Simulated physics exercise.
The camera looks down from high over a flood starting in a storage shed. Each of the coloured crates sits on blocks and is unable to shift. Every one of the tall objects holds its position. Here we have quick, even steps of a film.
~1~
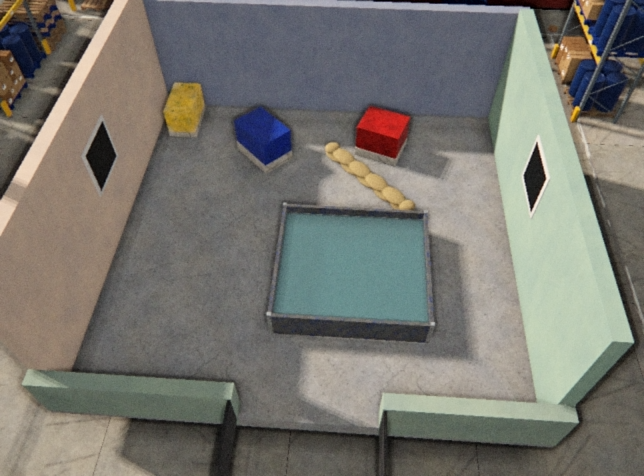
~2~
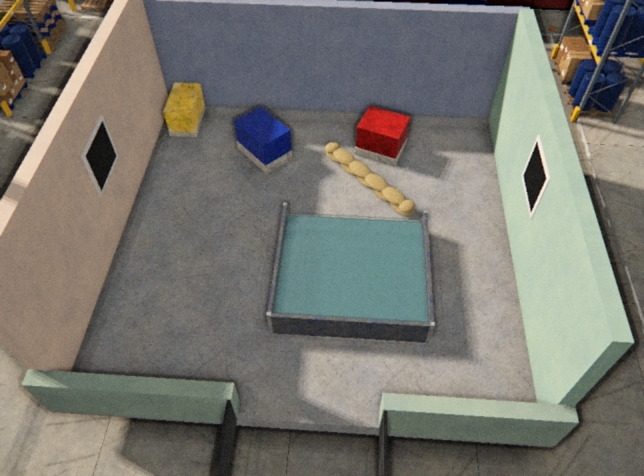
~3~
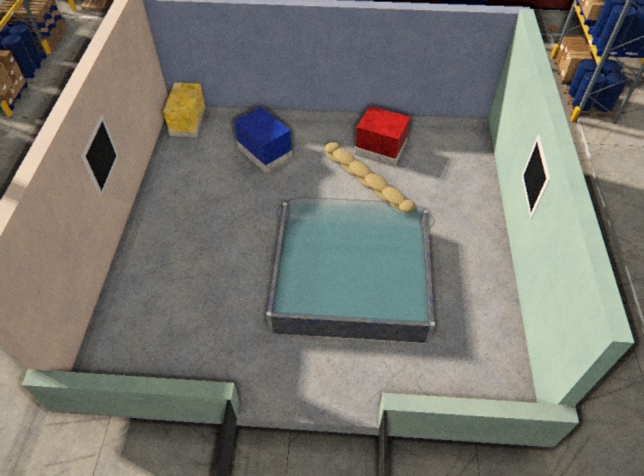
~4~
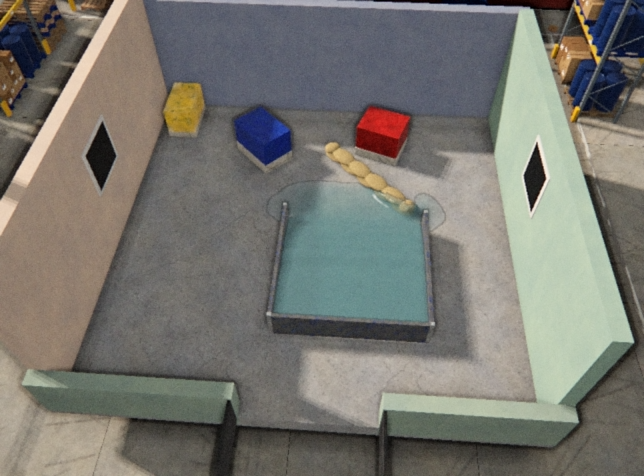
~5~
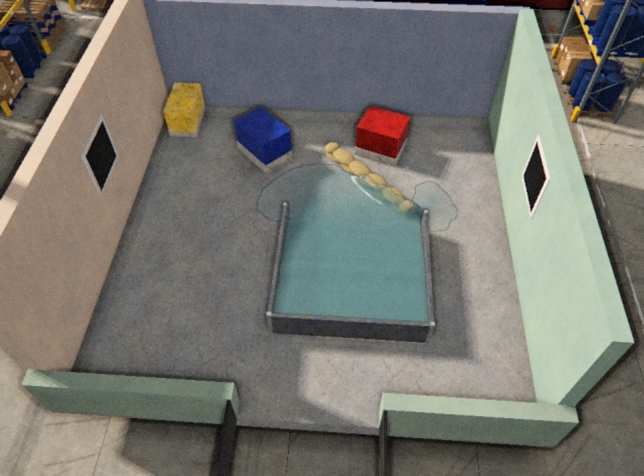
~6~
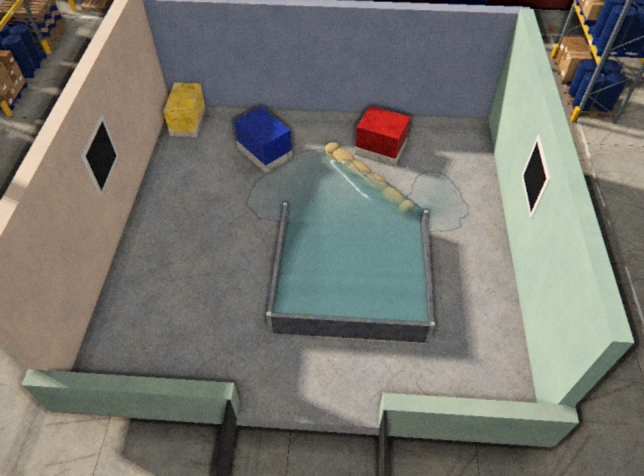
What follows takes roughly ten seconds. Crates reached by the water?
In the end red crate: Untouched; yellow crate: Touched; blue crate: Touched.
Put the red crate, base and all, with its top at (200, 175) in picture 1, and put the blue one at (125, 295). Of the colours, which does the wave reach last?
I would go with the blue-painted one.
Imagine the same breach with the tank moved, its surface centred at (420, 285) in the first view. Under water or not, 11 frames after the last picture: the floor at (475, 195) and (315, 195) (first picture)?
The first is wetted, and then the second is wetted.
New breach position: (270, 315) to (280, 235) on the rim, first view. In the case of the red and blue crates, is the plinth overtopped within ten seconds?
Taking them in turn, the red one is left untouched, and the blue one is left untouched.
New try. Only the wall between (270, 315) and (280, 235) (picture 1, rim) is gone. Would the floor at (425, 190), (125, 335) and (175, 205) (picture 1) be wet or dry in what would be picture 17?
So it's nothing at the first, liquid at the second and liquid at the third.
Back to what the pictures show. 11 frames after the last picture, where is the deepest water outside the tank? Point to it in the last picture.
It should be deepest at about (287, 162).
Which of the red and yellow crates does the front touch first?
Answer: The red-painted one.
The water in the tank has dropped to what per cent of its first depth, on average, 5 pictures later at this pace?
62 percent or thereabouts.
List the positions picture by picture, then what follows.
The first frame shows still water in the water tank at (353, 263).
In the second frame, the front is at a hidden place, out from the gap on the water tank's far side.
In the third frame, water pours out on the water tank's far side and has run to (429, 219).
In the fourth frame, water pours out on the water tank's far side and has run to (434, 203).
In the fifth frame, water pours out on the water tank's far side and has run to (442, 195).
In the sixth frame, the front is at (447, 182), out from the gap on the water tank's far side.
A moment on, water covers 25 % of the floor; the red crate water round its plinth, the yellow crate not reached, the blue crate water round its plinth.
Next, water covers 35 % of the floor; the red crate water round its plinth, the yellow crate water round its plinth, the blue crate water round its plinth.
Then, water covers 55 % of the floor; the red crate water round its plinth, the yellow crate water round its plinth, the blue crate water round its plinth.
Later, water covers 65 % of the floor; the red crate water round its plinth, the yellow crate water round its plinth, the blue crate water round its plinth.
In the end, water covers 100 % of the floor; the red crate stayed above the water, the yellow crate was topped, the blue crate was topped.
